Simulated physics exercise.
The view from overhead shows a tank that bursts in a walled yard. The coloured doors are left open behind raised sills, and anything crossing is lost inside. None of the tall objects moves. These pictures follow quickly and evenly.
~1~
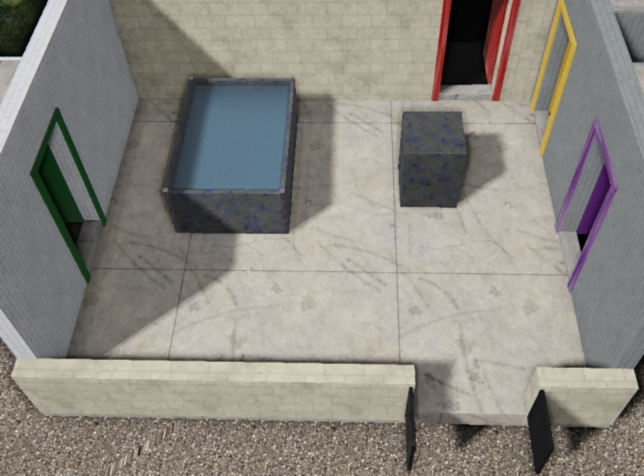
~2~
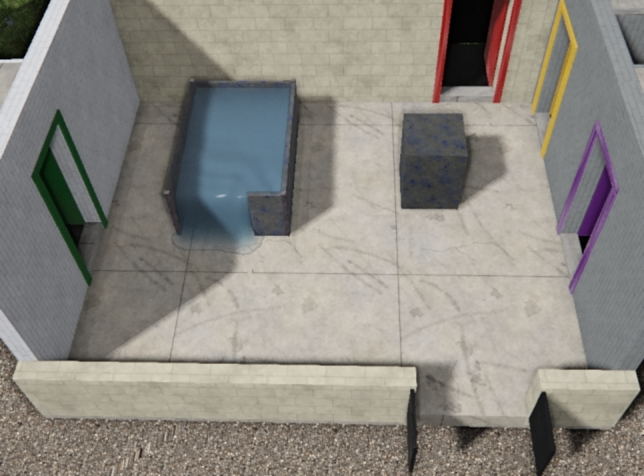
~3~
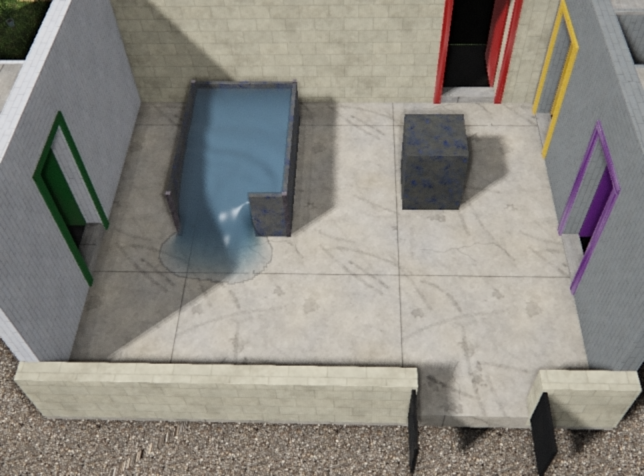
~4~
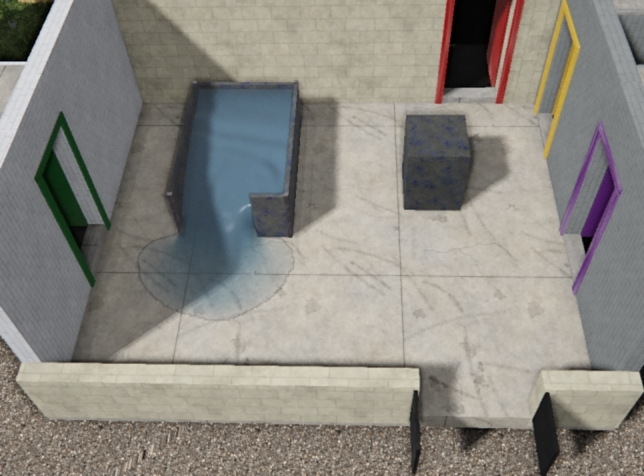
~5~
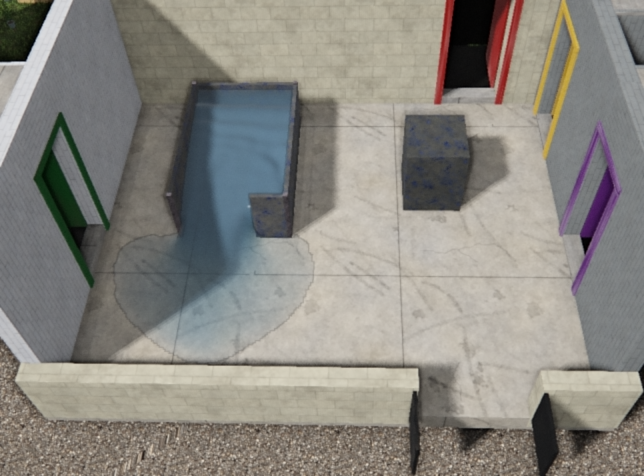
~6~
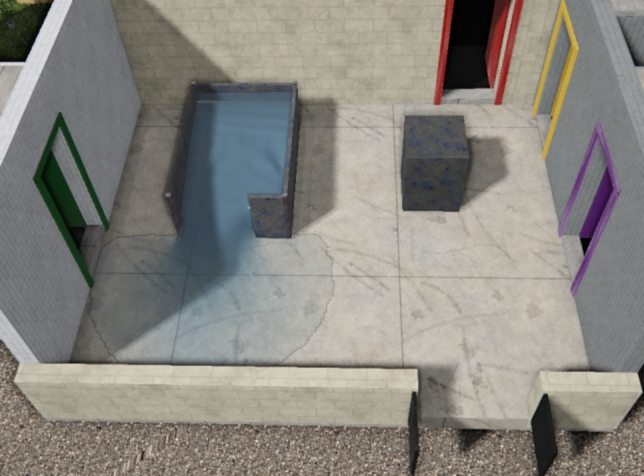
In a walled yard with open coloured doorways, a dark tank of still water stands on the pale tiled floor, left of a dark block. Part of the tank's near side opens and water pours out through the gap. The shallow pool spreads in a widening curve across the tiles towards the low near wall.
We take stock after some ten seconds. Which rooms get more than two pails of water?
In order: Green door: At most two buckets; yellow door: Over two buckets; red door: At most two buckets; purple door: Over two buckets.
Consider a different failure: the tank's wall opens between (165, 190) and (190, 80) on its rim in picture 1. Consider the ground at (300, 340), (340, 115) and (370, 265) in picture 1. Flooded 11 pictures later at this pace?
Following the listed order, the three come out not reached, reached by the spill and not reached.
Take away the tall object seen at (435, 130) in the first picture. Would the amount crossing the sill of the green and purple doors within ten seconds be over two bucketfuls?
Green door falls short of the threshold; purple door tops the threshold.
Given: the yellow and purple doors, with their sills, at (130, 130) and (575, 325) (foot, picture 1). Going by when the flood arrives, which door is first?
Result: The green one.
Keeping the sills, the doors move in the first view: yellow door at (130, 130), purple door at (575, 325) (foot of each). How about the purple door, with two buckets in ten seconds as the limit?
Looking at it, purple tops the limit here.
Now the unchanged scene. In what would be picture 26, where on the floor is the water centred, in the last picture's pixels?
Around (251, 274).
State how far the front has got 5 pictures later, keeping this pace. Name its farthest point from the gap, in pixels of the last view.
Somewhere around (389, 397).
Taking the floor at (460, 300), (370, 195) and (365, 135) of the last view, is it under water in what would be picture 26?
In turn, the points end up soaked, high and dry and high and dry.
A moment on, water covers 25 % of the floor; the green door wet at the sill, nothing in, the yellow door not reached, the red door not reached, the purple door not reached.
Next, water covers 30 % of the floor; the green door wet at the sill, nothing in, the yellow door not reached, the red door not reached, the purple door not reached.
Then, water covers 55 % of the floor; the green door wet at the sill, nothing in, the yellow door not reached, the red door not reached, the purple door wet at the sill, nothing in.
Later, water covers 75 % of the floor; the green door under two buckets in, the yellow door wet at the sill, nothing in, the red door wet at the sill, nothing in, the purple door over two buckets in.
In the end, water covers 95 % of the floor; the green door under two buckets in, the yellow door over two buckets in, the red door wet at the sill, nothing in, the purple door far over two buckets in.
